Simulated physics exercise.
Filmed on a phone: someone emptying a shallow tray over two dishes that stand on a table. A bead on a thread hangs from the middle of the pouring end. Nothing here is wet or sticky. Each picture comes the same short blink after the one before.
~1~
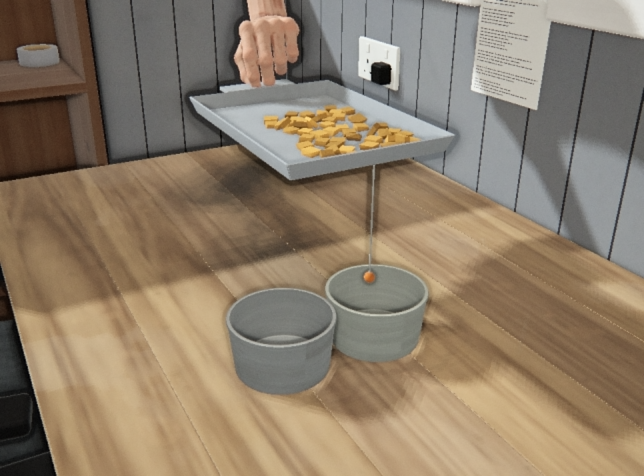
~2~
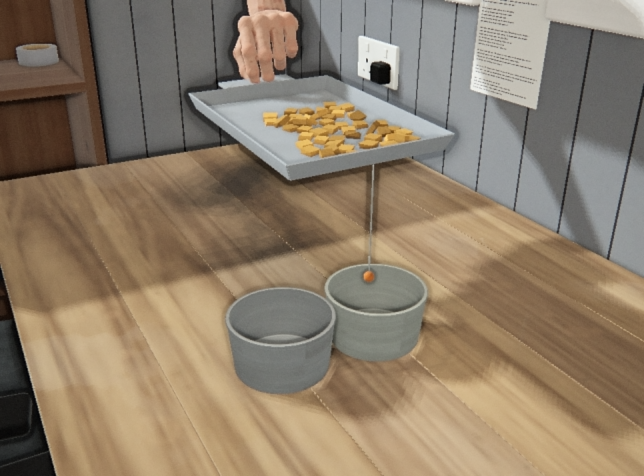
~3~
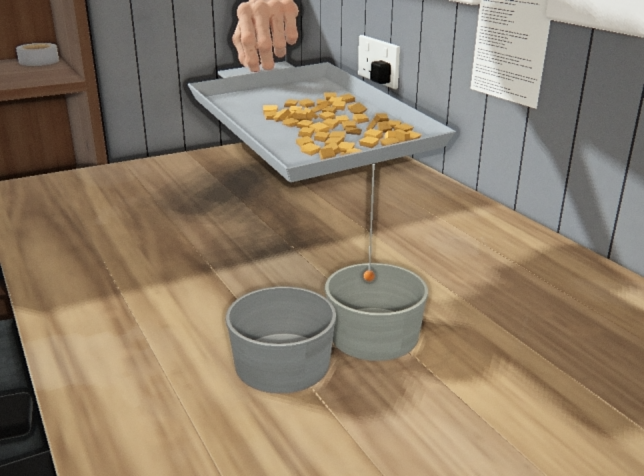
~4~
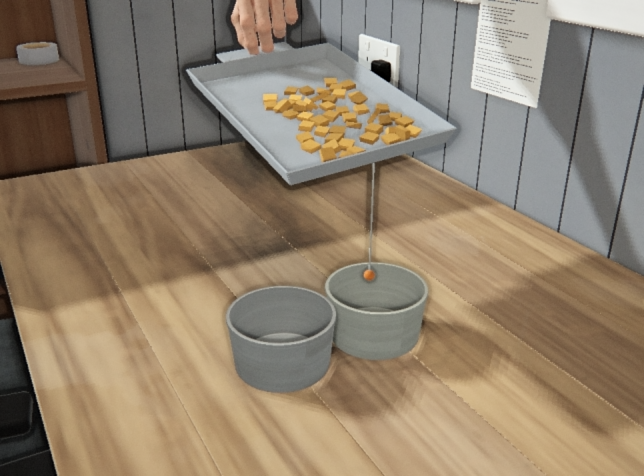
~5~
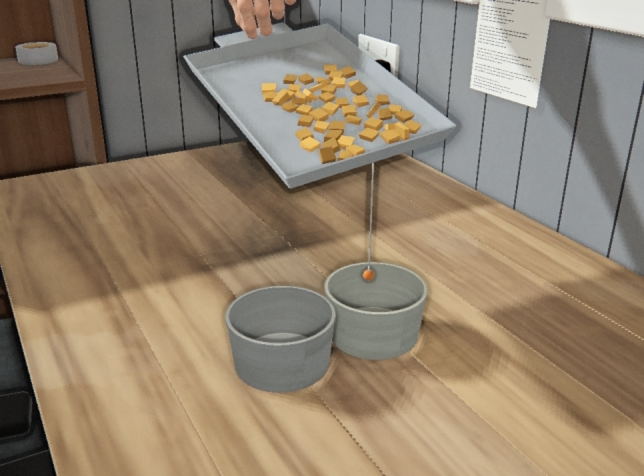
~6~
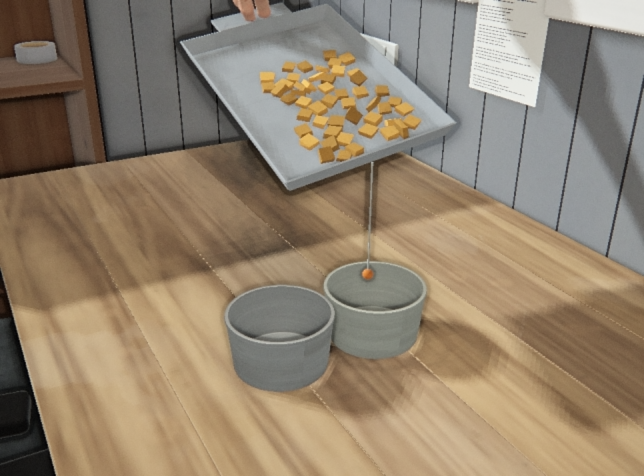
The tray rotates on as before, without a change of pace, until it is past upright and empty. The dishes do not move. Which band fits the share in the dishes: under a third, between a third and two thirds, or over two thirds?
The two hold more than two thirds of the load.
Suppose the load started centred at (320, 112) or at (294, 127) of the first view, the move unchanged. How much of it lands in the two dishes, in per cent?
The first gives 70 %, the second 90 %.
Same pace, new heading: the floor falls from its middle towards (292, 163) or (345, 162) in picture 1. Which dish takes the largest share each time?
At the first place the left-hand dish, at the second the left dish.
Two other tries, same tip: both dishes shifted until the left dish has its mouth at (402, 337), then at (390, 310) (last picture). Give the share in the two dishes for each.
The first gives 0 %, the second 10 %.
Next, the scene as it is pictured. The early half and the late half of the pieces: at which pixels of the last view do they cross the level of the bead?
At about (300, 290), then at (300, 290).
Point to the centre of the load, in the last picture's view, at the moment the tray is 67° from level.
At about (321, 162).
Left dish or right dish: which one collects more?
Fuller: Left.
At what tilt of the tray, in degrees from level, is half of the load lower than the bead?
At about 100°.
Just after the last frame, tray tipped steeply; almost all on the tray; about a tenth in the air.
A moment on, tray tipped past a quarter turn; roughly half in the left dish; just a few in the right dish; about a tenth outside both; roughly a quarter in the air.
Further on, tray tipped past a quarter turn; the larger part in the left dish; just a few in the right dish; about a tenth outside both.
When it is over, tray tipped past a quarter turn; the larger part in the left dish; just a few in the right dish; about a tenth outside both.
